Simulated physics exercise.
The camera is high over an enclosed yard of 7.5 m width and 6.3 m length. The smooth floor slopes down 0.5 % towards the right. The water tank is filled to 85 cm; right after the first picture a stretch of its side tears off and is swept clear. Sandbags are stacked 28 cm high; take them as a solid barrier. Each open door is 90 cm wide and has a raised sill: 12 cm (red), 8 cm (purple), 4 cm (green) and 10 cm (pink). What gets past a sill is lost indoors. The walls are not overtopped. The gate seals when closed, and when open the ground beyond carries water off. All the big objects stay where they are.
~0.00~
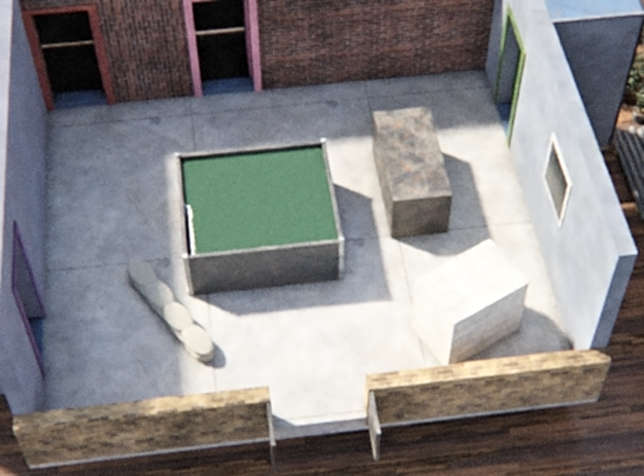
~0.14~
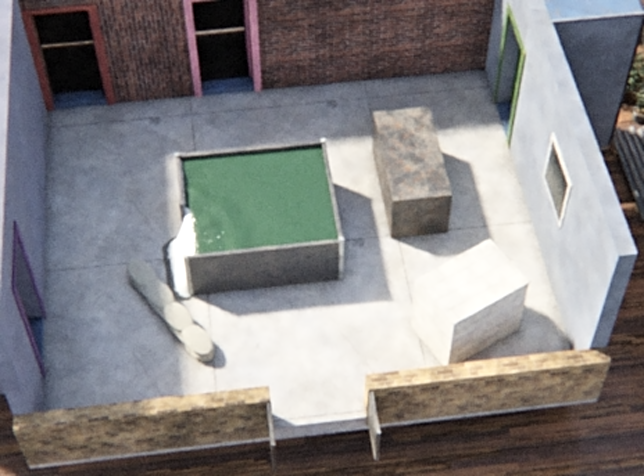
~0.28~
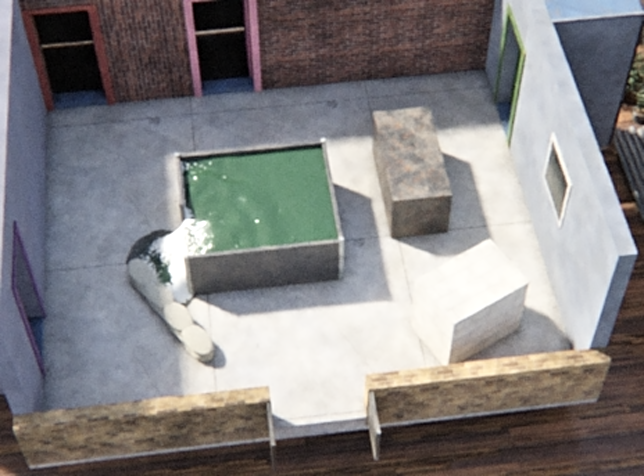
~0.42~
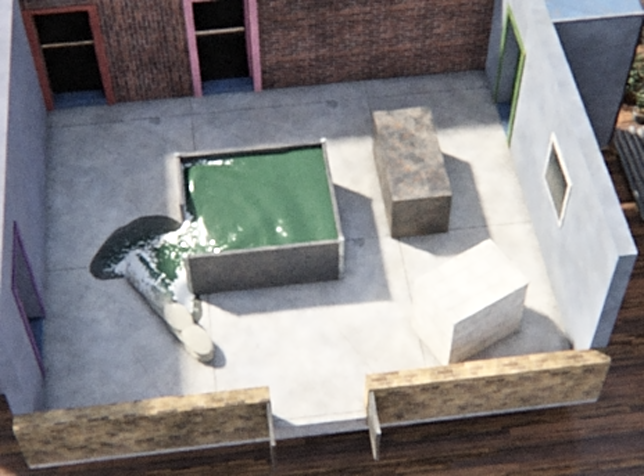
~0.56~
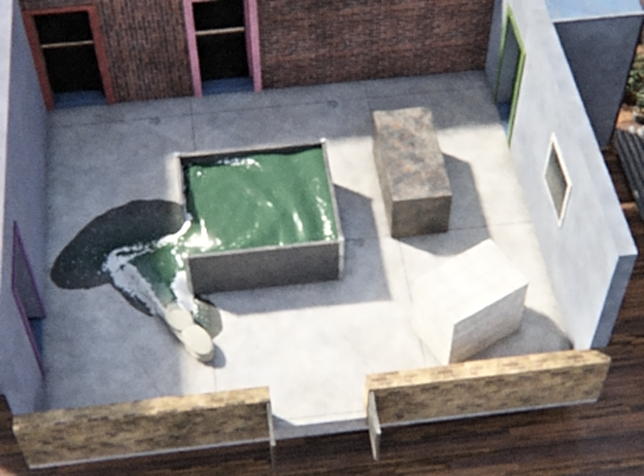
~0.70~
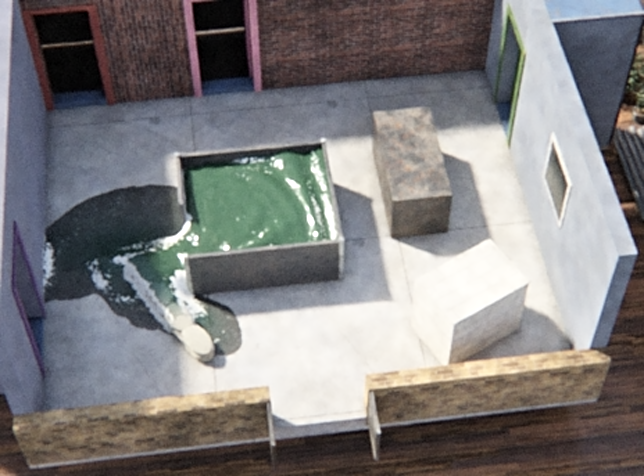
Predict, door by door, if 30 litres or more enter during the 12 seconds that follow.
Door by door: At the red door it passes the limit; at the purple door it goes over the limit; at the green door it exceeds the limit; at the pink door it stays under the limit.
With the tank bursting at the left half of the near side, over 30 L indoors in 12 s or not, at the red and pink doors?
Against that limit: Red below, pink below.
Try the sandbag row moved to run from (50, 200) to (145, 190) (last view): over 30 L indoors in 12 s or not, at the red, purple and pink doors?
Against that limit: Red below, purple above, pink not over.
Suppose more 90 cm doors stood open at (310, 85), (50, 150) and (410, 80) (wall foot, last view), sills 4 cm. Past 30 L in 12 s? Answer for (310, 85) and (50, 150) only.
In turn: Not over, past it.
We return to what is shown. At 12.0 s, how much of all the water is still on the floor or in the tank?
Roughly 78 in a hundred.
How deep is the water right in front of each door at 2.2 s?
In cm: Red 29, purple 17, green 0, pink 0.
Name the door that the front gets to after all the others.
The green one.
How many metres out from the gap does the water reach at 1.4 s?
Roughly 3.8 m.
After 1.4 s water covers 25 % of the floor and is deepest (64 cm) near (154, 278); red door not reached, purple door 16 cm at the sill, 0 L in, green door not reached, pink door not reached.
After 2.2 s water covers 45 % of the floor and is deepest (50 cm) near (167, 287); red door 29 cm at the sill, 33 L in, purple door 17 cm at the sill, 34 L in, green door not reached, pink door not reached.
After 3.5 s water covers 55 % of the floor and is deepest (39 cm) near (167, 287); red door 29 cm at the sill, 214 L in, purple door 9 cm at the sill, 59 L in, green door not reached, pink door 4 cm at the sill, 0 L in.
After 7.0 s water covers 90 % of the floor and is deepest (22 cm) near (167, 287); red door 15 cm at the sill, 375 L in, purple door 6 cm at the sill, 63 L in, green door 9 cm at the sill, 4 L in, pink door 6 cm at the sill, 0 L in.
After 12.0 s water covers 95 % of the floor and is deepest (12 cm) near (485, 99); red door 9 cm at the sill, 385 L in, purple door 3 cm at the sill, 63 L in, green door 12 cm at the sill, 116 L in, pink door 5 cm at the sill, 0 L in.
